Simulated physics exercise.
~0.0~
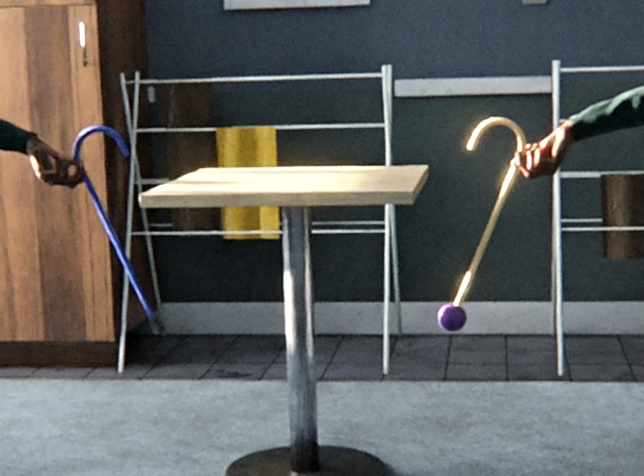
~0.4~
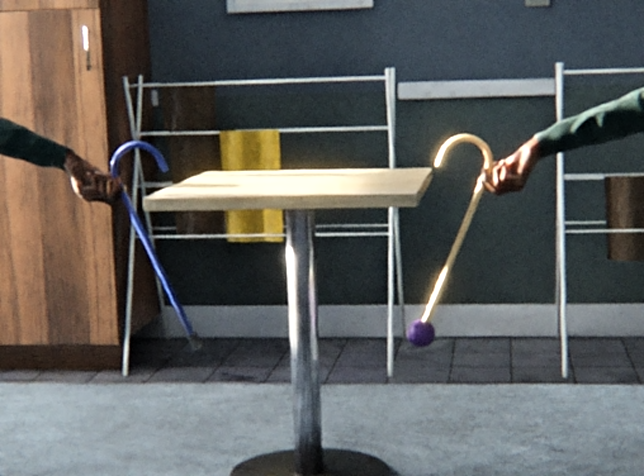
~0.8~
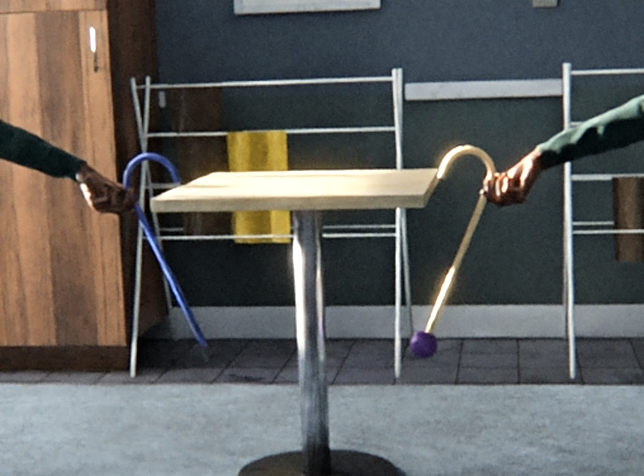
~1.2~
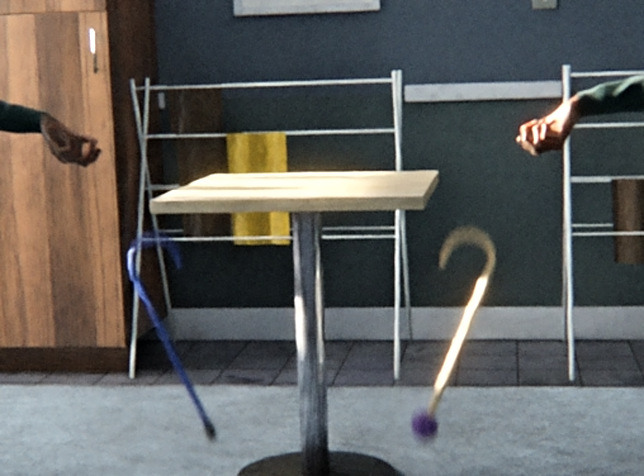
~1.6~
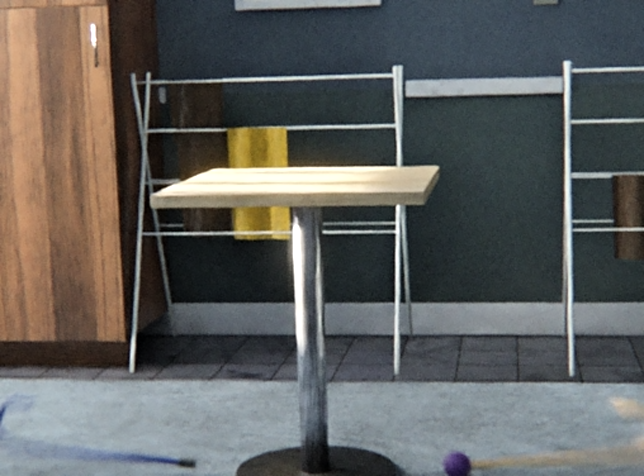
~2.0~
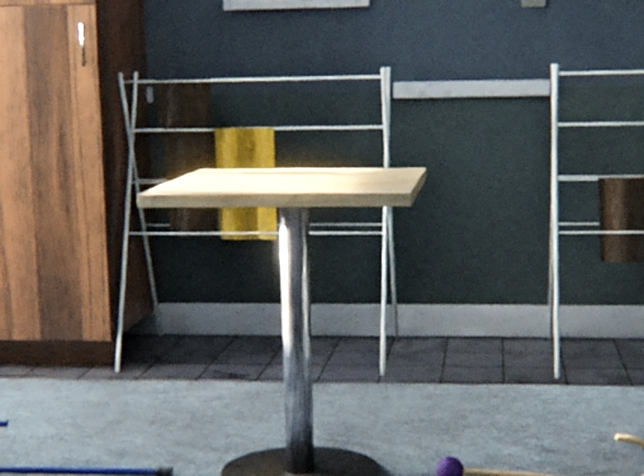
A blue cane and a pale crook-handled stick with a purple end were brought by two hands to opposite edges of a small table and released, but both dropped straight down, tipped over, and ended up lying on the floor.
